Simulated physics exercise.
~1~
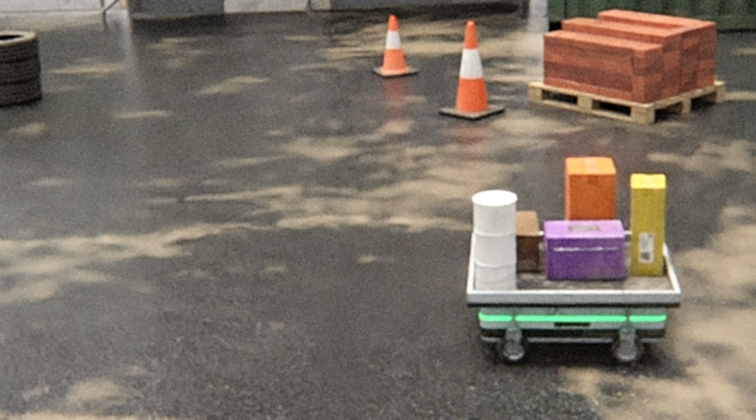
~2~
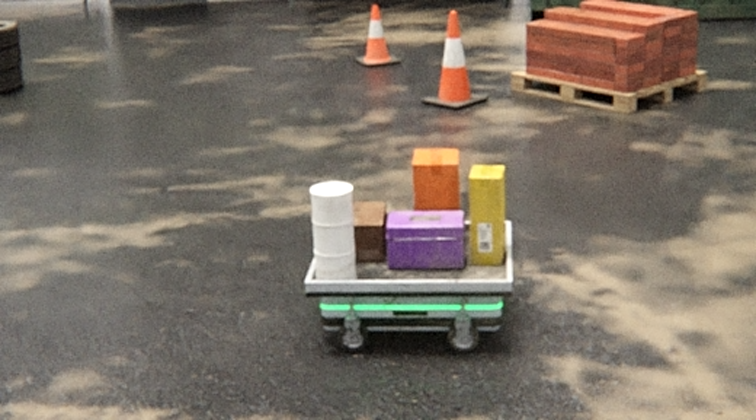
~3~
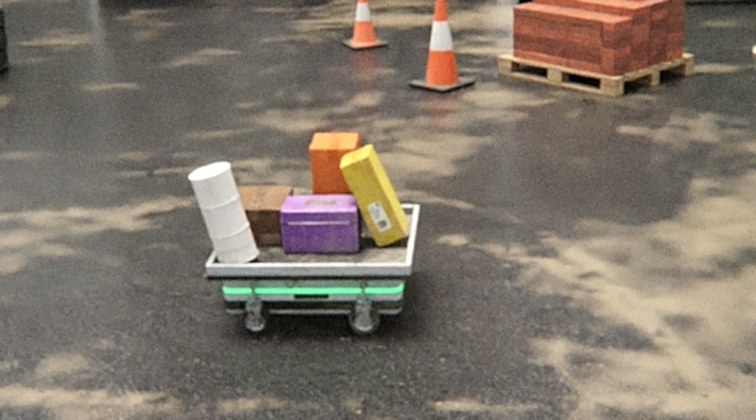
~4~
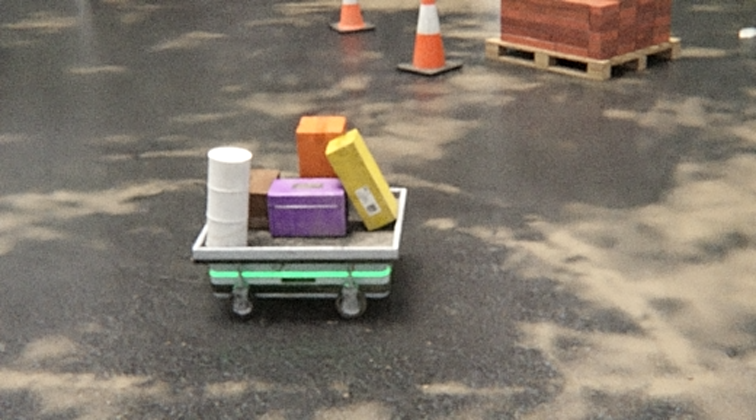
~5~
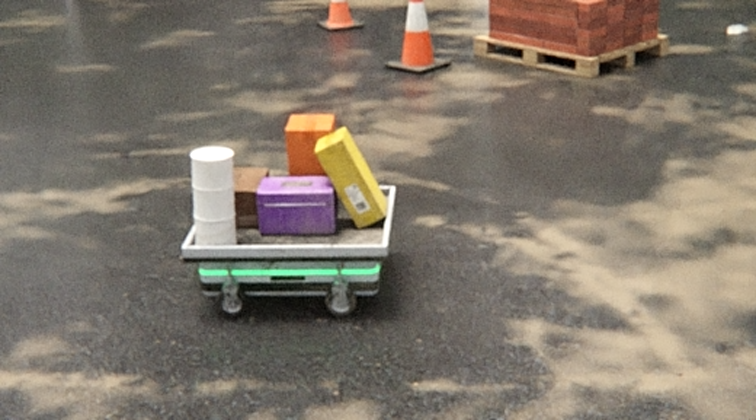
On a wet, patchy stretch of pavement with traffic cones and a pallet of red bricks behind, a low cart with a glowing green strip carries a white canister, a brown box, an orange box, a yellow box and a purple toolbox. It rolls left with everything upright. As the cart comes to a halt, the white canister tips to the left and the yellow box leans left toward the orange box. The canister then rocks back upright. At the end the cart stands still with everything aboard, the yellow box still slanted.
